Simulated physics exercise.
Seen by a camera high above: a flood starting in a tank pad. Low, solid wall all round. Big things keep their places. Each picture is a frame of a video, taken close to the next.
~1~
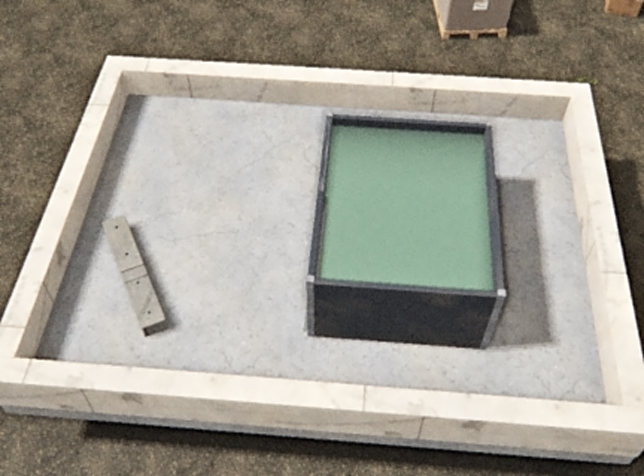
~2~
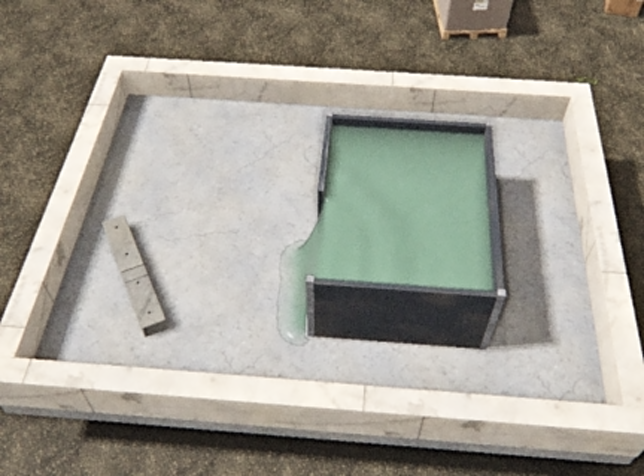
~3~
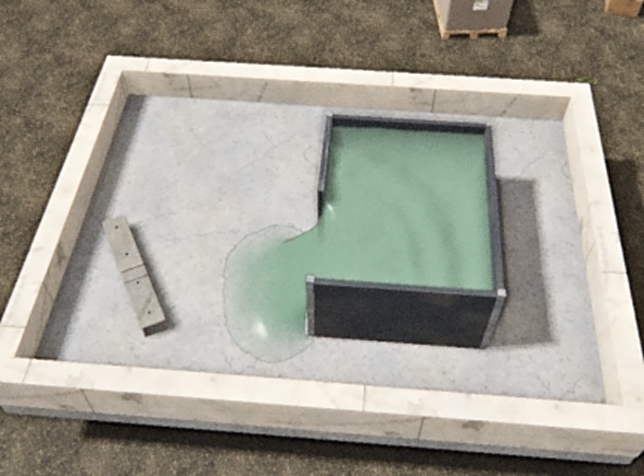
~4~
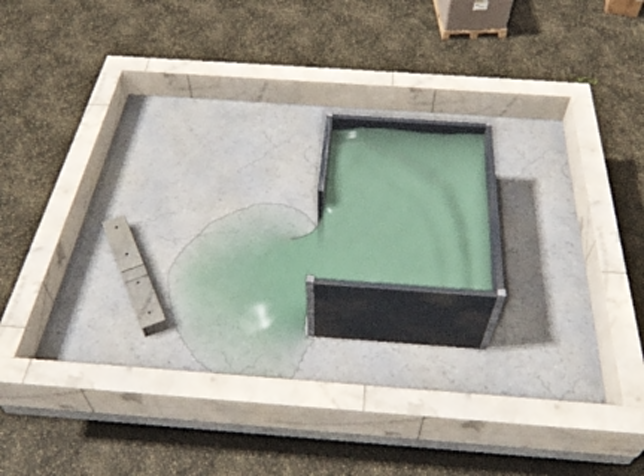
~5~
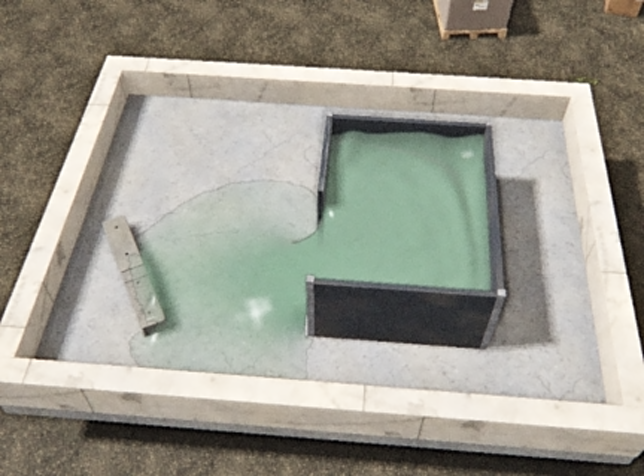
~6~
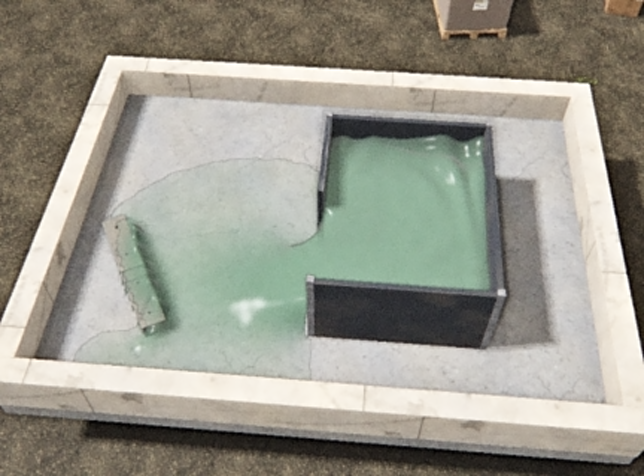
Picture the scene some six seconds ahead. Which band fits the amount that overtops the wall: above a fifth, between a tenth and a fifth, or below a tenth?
It falls below a tenth.
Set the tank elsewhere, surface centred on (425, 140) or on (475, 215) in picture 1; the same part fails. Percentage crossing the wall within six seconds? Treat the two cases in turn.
First try: Around 0 %; second try: Around 2 %.
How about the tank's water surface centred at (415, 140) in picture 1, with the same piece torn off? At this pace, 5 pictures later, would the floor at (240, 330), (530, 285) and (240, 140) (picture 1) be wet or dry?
Submerged, untouched, submerged.
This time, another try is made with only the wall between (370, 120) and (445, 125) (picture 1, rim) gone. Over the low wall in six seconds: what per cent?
Estimate: 4 %.
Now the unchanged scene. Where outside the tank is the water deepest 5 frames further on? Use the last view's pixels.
Look close to (29, 376).
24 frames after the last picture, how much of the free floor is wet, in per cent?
About 85 in a hundred.
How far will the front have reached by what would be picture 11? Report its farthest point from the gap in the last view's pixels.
At roughly (127, 102).
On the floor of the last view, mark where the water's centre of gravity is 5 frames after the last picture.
Close to pixel (302, 267).
A moment on, water covers 35 % of the floor; the low wall has let 0 % over.
Next, water covers 35 % of the floor; the low wall has let 0 % over.
Then, water covers 45 % of the floor; the low wall has let 1 % over.
Later, water covers 65 % of the floor; the low wall has let 2 % over.
In the end, water covers 75 % of the floor; the low wall has let 2 % over.
